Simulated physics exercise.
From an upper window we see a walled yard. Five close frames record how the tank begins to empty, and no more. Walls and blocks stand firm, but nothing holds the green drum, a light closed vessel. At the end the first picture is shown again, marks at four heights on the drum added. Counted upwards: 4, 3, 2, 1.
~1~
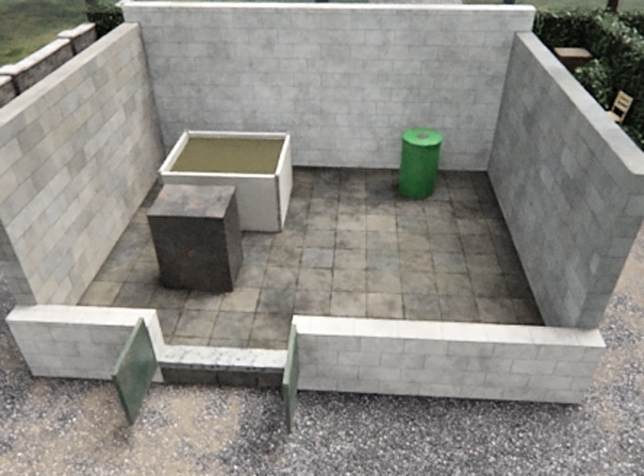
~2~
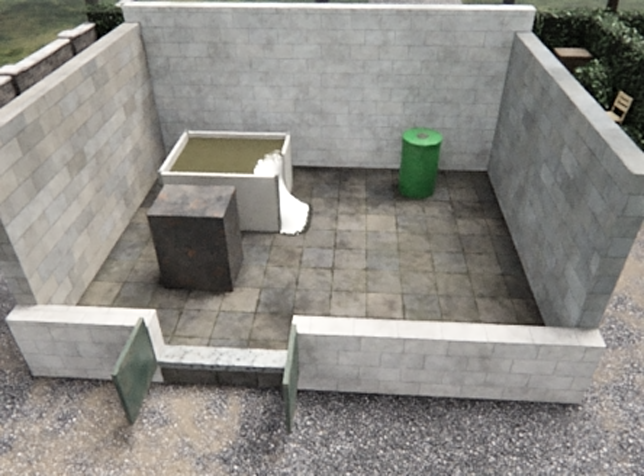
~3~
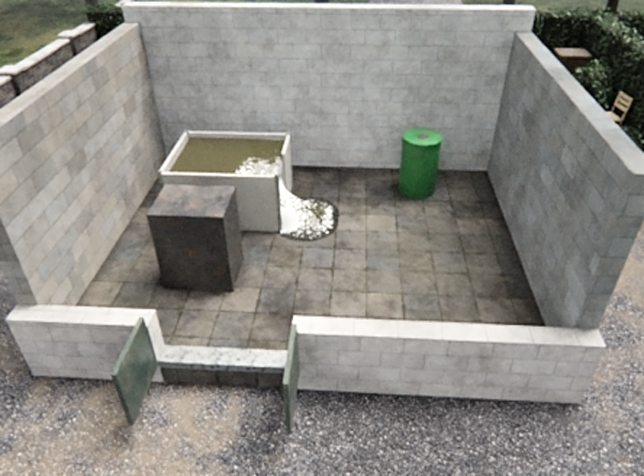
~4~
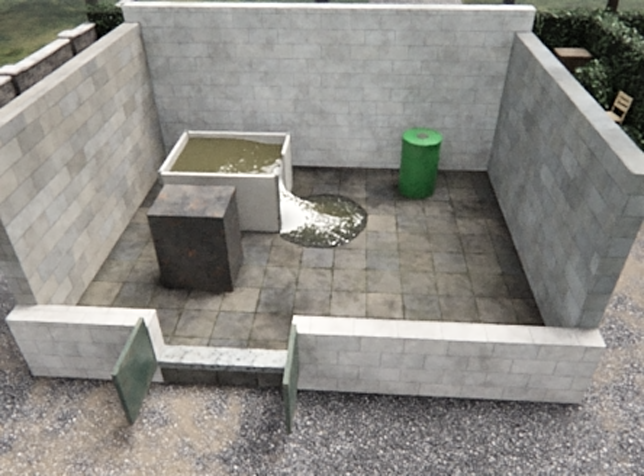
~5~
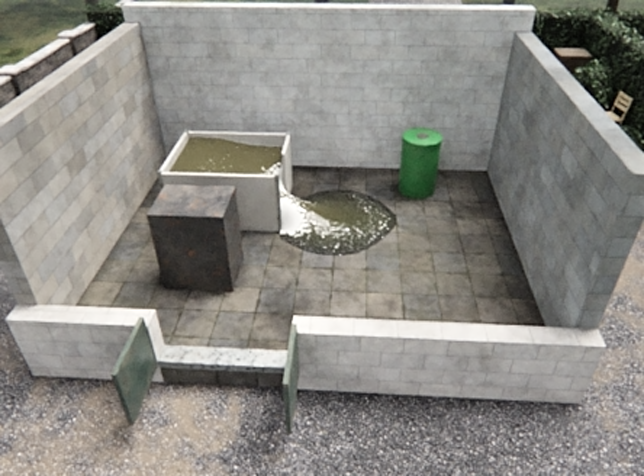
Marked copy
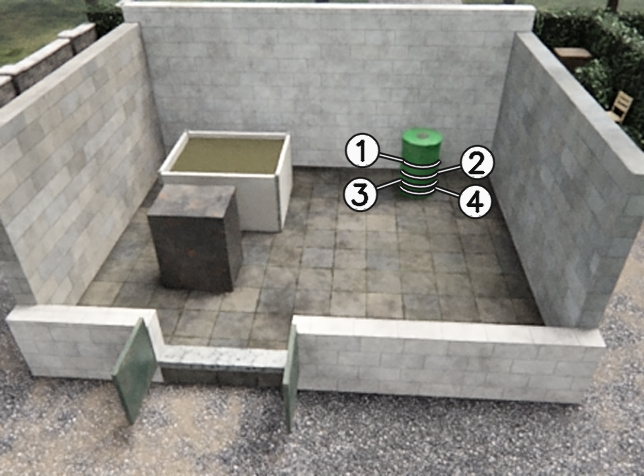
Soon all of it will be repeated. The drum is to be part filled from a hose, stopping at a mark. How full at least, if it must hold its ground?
Level 3.
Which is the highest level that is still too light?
4.
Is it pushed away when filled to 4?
Yes, it does.
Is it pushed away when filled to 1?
No.
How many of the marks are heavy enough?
Three of the four.
On the marked copy, 1 at (422, 167); 2 at (420, 178); 3 at (419, 186); 4 at (418, 193); from the bottom up 4, 3, 2, 1.
With 1, it does not move.
With 2, it does not move.
With 3, it does not move.
With 4, it is pushed about twice its own width away.
